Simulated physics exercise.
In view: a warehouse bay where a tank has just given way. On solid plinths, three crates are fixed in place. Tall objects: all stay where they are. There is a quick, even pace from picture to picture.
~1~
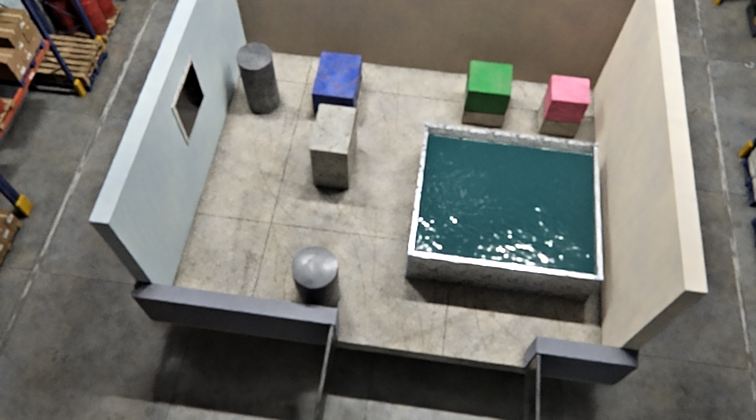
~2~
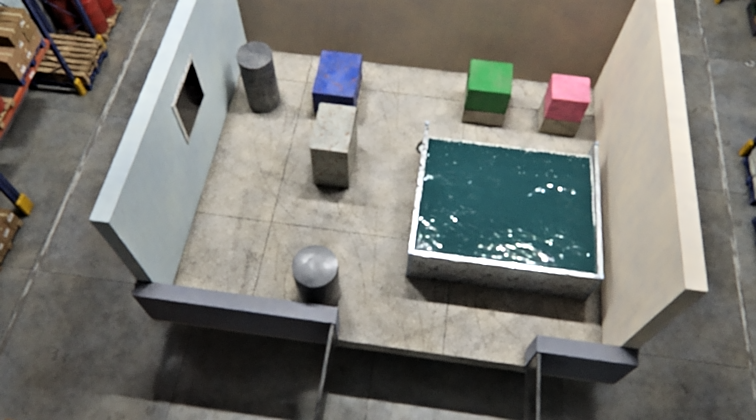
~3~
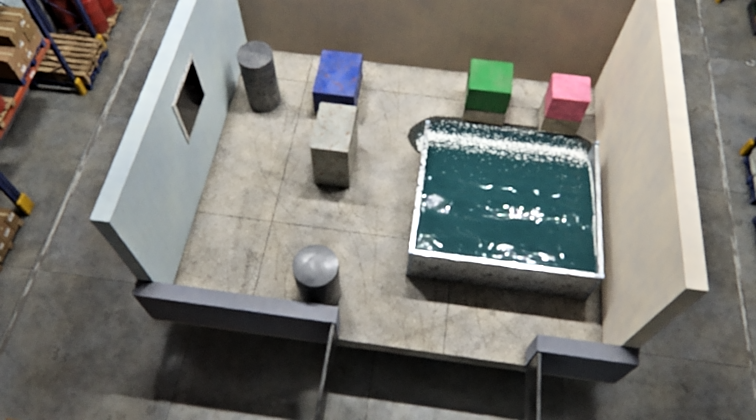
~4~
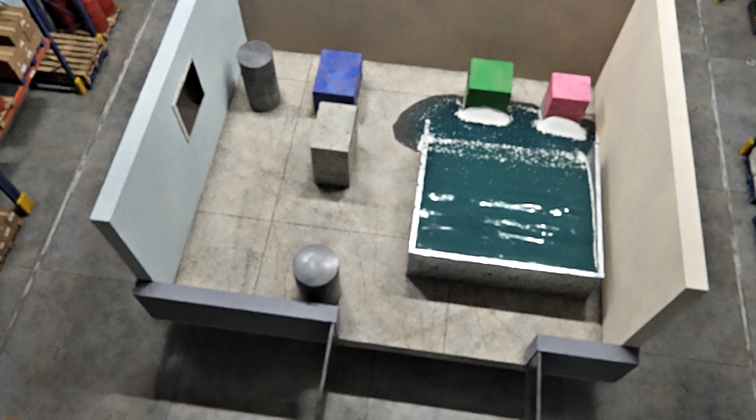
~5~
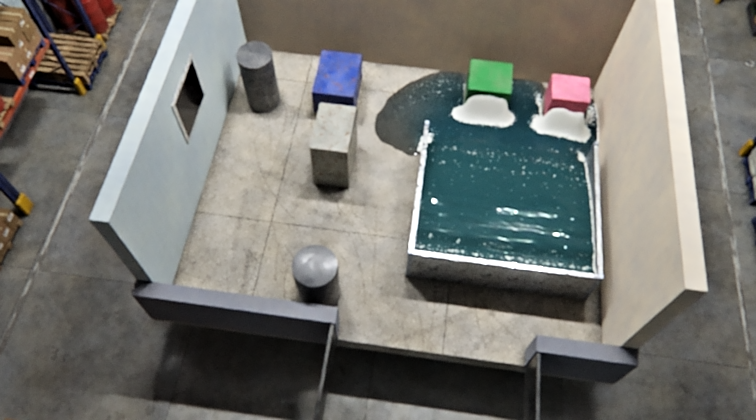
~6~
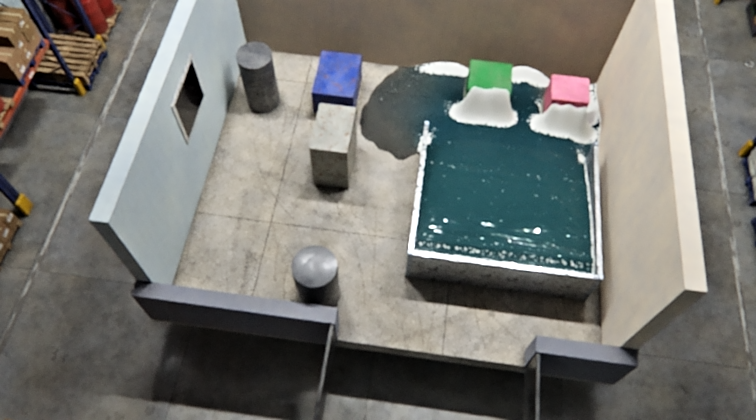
In a warehouse bay, water pours from a tank's far side and surrounds green and pink blocks.
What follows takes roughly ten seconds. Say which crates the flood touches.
Outcome: The green crate gets touched by the water; the pink crate gets touched by the water; the blue crate gets touched by the water.
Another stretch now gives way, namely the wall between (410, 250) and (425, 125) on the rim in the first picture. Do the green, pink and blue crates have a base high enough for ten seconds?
The green crate is untouched, the pink crate is untouched and the blue crate is flooded.
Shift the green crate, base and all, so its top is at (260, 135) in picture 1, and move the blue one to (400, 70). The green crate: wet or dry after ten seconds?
I'd say the green crate is missed.
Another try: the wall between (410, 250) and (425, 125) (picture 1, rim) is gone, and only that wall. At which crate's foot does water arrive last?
My pick is the pink crate.
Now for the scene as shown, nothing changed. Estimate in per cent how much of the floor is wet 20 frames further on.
I'd put it at roughly 70 per cent.
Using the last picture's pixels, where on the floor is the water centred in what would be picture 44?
Roughly (421, 174) in the last picture.
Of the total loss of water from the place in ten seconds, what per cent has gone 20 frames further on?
I'd put it at 0 per cent.
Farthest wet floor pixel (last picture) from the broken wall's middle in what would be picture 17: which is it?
About (248, 49).
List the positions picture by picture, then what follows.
In the first picture, the tank at (507, 199) is whole and still.
In the second picture, water pours out on the tank's far side and has run to (420, 150).
In the third picture, water pours out on the tank's far side and has run to (416, 132).
In the fourth picture, the front is at (405, 117), out from the gap on the tank's far side.
In the fifth picture, water pours out on the tank's far side and has run to (394, 101).
In the sixth picture, the front is at (405, 68), out from the gap on the tank's far side.
A moment on, water covers 30 % of the floor; the green crate water round its plinth, the pink crate water round its plinth, the blue crate water round its plinth.
Next, water covers 40 % of the floor; the green crate water round its plinth, the pink crate water round its plinth, the blue crate water round its plinth.
Then, water covers 70 % of the floor; the green crate water round its plinth, the pink crate water round its plinth, the blue crate water round its plinth.
Later, water covers 95 % of the floor; the green crate water round its plinth, the pink crate water round its plinth, the blue crate water round its plinth.
In the end, water covers 100 % of the floor; the green crate was topped, the pink crate was topped, the blue crate was topped.
